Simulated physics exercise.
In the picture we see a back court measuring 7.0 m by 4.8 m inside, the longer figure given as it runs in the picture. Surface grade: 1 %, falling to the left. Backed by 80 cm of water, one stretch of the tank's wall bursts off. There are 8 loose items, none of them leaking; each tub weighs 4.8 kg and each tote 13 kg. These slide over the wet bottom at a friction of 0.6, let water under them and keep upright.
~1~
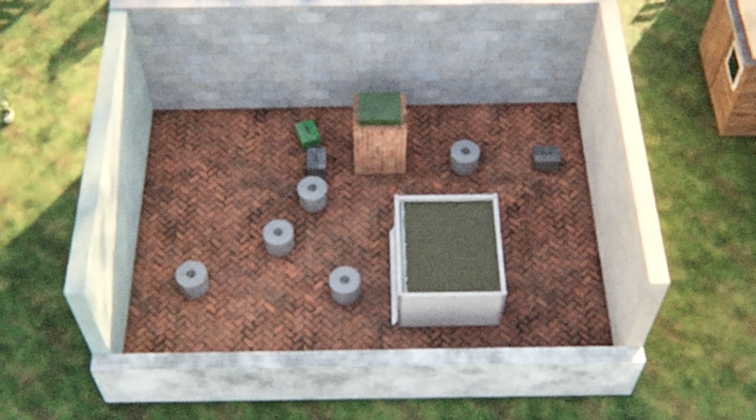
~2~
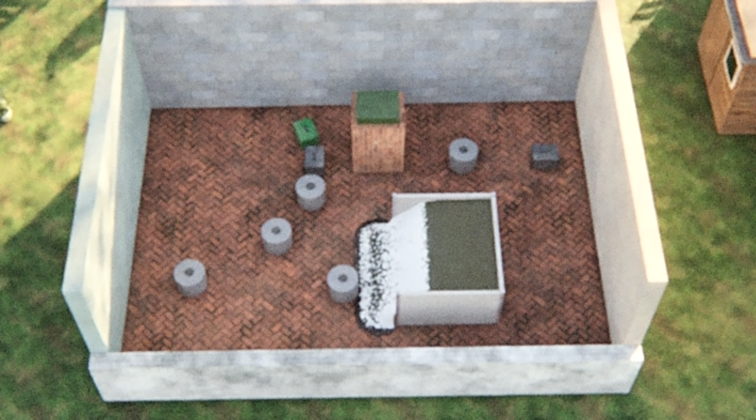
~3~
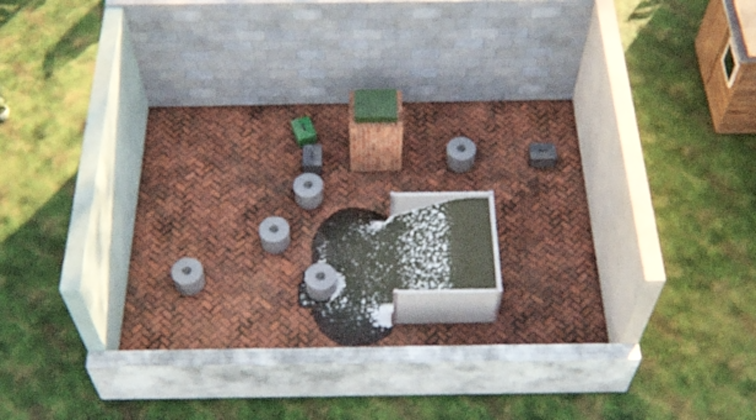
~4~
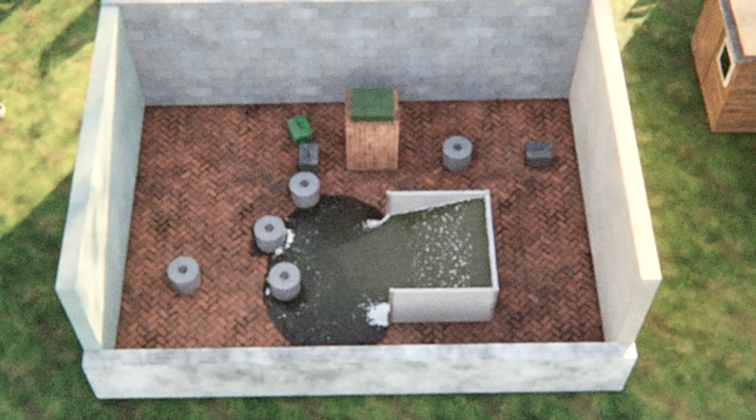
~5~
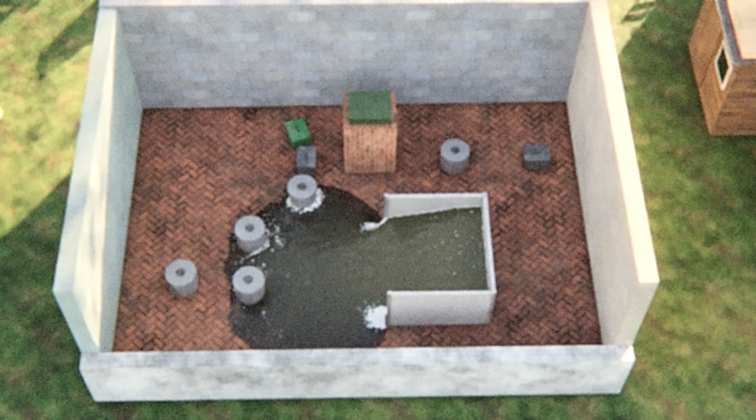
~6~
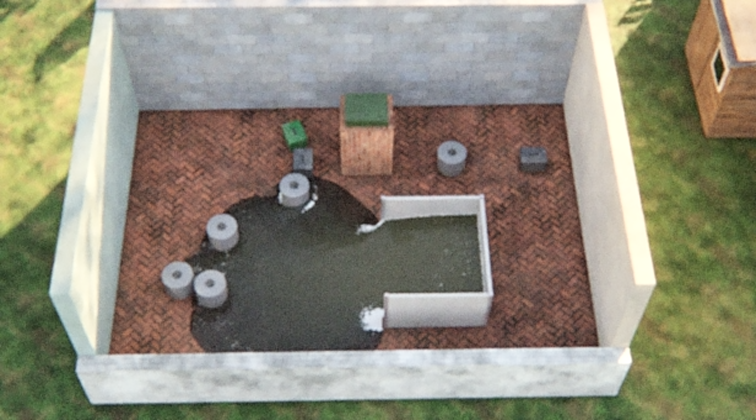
Dark water burst through the left side of a tank in a walled brick yard and spread leftward, pushing first one grey cylinder, then others, to the left while the green tote stayed put.
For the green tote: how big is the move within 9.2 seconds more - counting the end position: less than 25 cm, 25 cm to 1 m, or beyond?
By the end, the green tote edges a short distance.
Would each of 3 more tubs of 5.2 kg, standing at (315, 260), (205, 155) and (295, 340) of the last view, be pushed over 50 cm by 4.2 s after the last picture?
Lab note - in order: Above threshold / above threshold / above threshold.
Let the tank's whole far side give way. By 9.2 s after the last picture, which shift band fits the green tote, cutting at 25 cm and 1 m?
If that happened, the green tote winds up well away.
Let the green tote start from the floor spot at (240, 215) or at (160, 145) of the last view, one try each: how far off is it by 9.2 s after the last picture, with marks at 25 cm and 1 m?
One after the other: It is taken far off, and then it is taken far off.
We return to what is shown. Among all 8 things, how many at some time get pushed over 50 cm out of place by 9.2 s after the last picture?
The total is 6.
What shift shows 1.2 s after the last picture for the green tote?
By then it has shifted roughly 0 cm.
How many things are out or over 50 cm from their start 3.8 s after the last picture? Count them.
Count then: 5.
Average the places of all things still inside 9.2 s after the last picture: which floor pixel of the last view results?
Mean floor pixel: About (344, 173).
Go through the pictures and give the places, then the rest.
The green tote at (308, 131) rests on the ground; 2.3 m2 under water; 0 of 8 have shifted, in the first picture.
The green tote at (306, 129) rests on the ground; water covers 3.4 m2; 0 of 8 have shifted, in the second picture.
The green tote at (304, 128) rests on the ground; 4.6 m2 under water; 1 of 8 have shifted, in the third picture.
The green tote at (300, 127), on the bottom; 6.4 m2 under water; 1 of 8 have shifted, in the fourth picture.
The green tote at (298, 129) rests on the ground; 8.2 m2 under water; 2 of 8 have shifted, in the fifth picture.
The green tote at (294, 132), on the bottom; water covers 10.1 m2; 3 of 8 have shifted, in the sixth picture.
Then, 1.2 s after the last picture the green tote is near (294, 132), 0.0 m from its start, aground; 3 afloat.
Then, 3.8 s after the last picture the green tote is near (324, 139), 0.5 m from its start, aground; 4 afloat.
Then, 6.2 s after the last picture the green tote is near (329, 147), 0.7 m from its start, aground; 4 afloat.
Then, 9.2 s after the last picture the green tote is near (329, 147), 0.7 m from its start, aground; 5 afloat.
